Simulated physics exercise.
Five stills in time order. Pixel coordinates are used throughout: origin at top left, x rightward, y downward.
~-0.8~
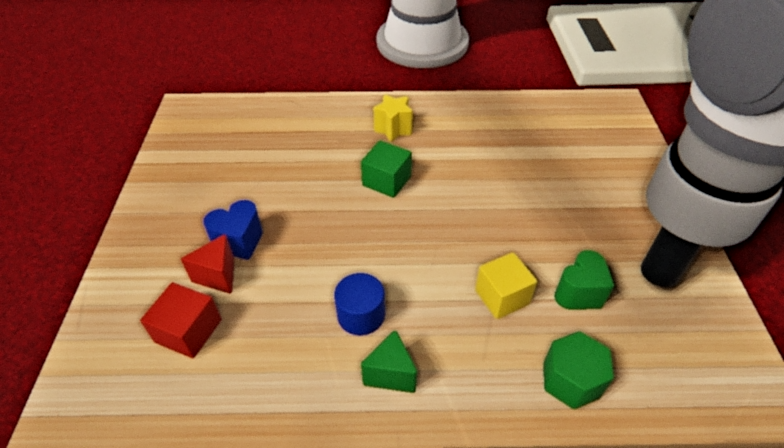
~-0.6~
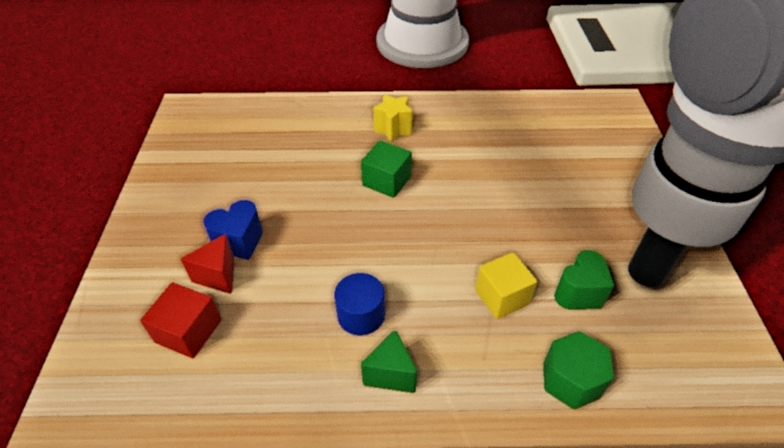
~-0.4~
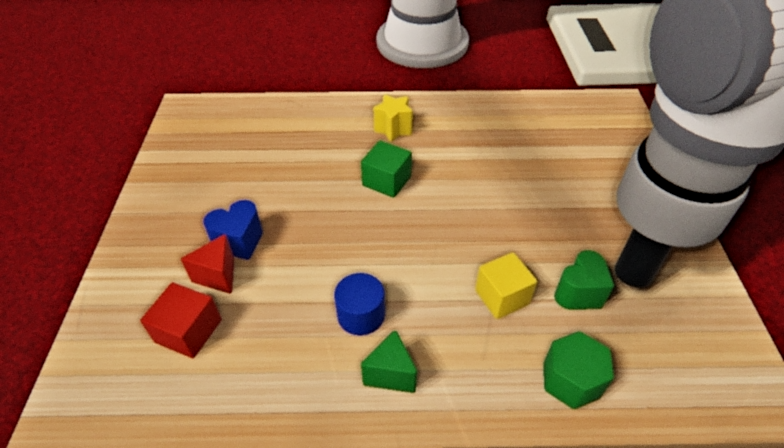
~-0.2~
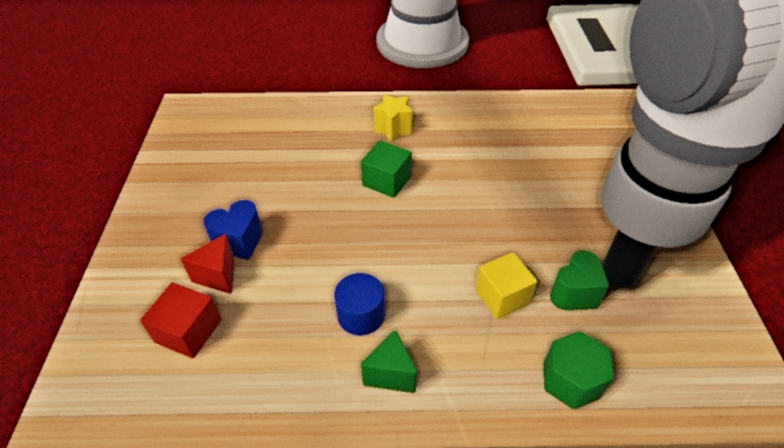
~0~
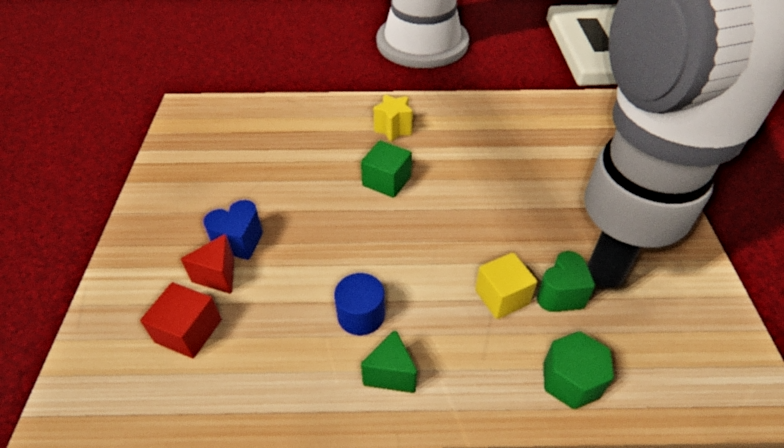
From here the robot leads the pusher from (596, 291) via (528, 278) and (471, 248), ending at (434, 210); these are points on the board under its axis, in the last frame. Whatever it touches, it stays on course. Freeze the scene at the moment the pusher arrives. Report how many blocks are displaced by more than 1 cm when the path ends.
It's going to be two.
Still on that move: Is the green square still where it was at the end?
That would be a yes.
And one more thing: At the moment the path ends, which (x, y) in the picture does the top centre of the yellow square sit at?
Answer: (472, 285).
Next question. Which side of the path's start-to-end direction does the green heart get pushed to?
Left-hand side.
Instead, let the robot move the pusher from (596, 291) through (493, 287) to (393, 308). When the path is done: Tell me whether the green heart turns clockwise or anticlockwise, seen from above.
It spins anti-clockwise.
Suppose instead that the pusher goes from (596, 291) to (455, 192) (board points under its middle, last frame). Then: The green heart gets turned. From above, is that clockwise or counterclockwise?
My prediction: CCW.
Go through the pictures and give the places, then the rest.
The first frame shows pusher's lower end (659, 273); green square (387, 156); yellow square (508, 273); green heart (589, 270).
The second frame shows pusher (646, 273); blocks still.
The third frame shows pusher (633, 273); blocks still.
The fourth frame shows pusher (619, 273); green heart (584, 270).
The fifth frame shows pusher (605, 274); green square (387, 156); yellow square (508, 273); green heart (570, 272).
The first path, step by step. One third of the way, pusher (533, 260); yellow square (477, 283), turned 25° clockwise; green heart (518, 280), turned 45° anticlockwise.
Two thirds of the way, pusher (474, 230); yellow square (472, 285), turned 20° clockwise; green heart (513, 279), turned 55° anticlockwise.
At the end, pusher (436, 192); green square still; yellow square (472, 285), turned 20° clockwise; green heart (513, 279), turned 55° anticlockwise.
